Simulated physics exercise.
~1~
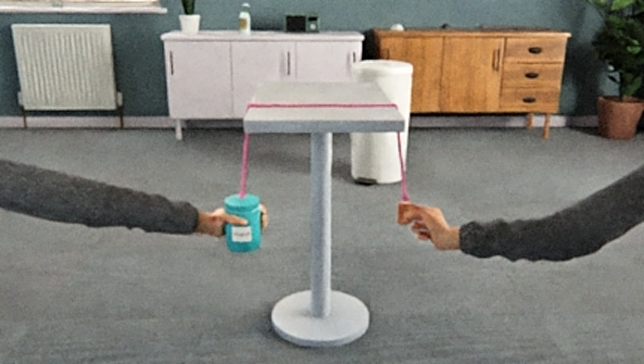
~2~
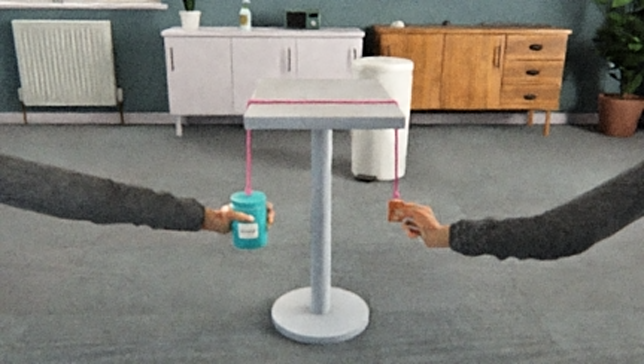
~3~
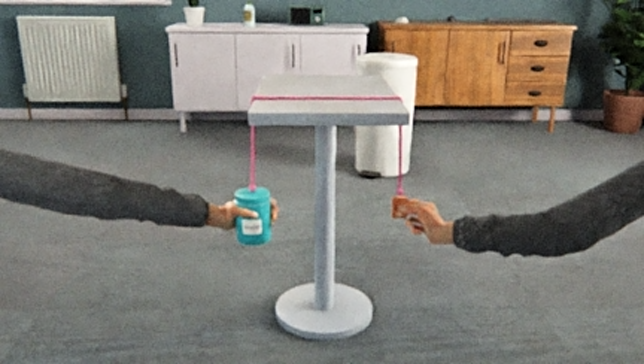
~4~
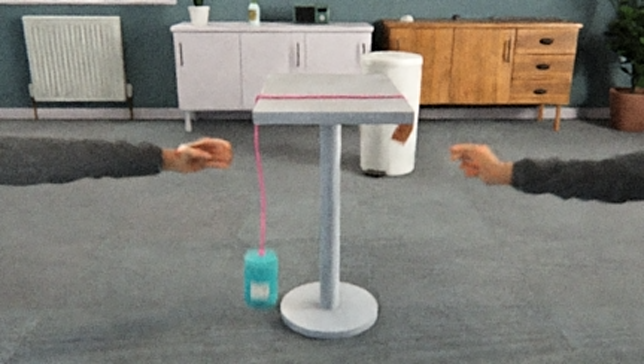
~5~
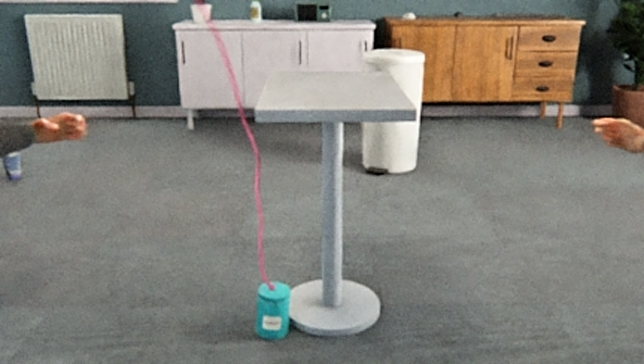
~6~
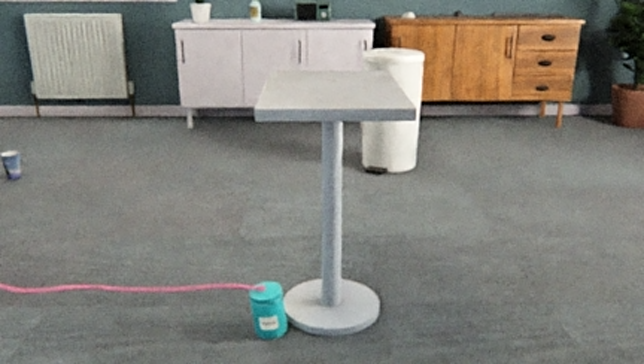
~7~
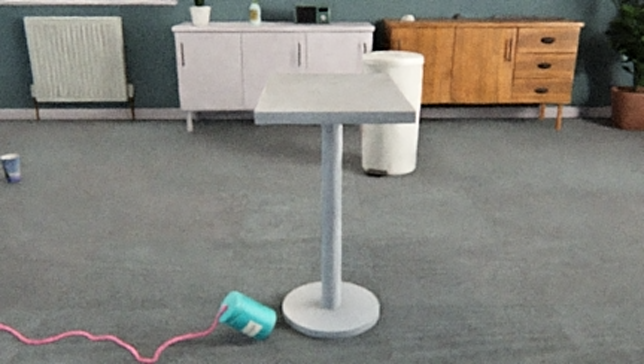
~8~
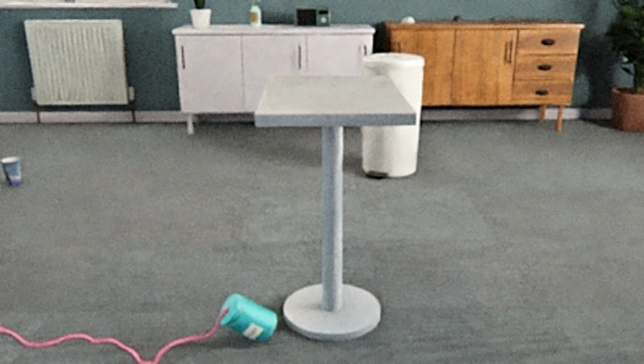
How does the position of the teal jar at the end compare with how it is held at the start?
At the start the teal jar is held upright, but by the end it is leaning over on the floor beside the base of the stand.
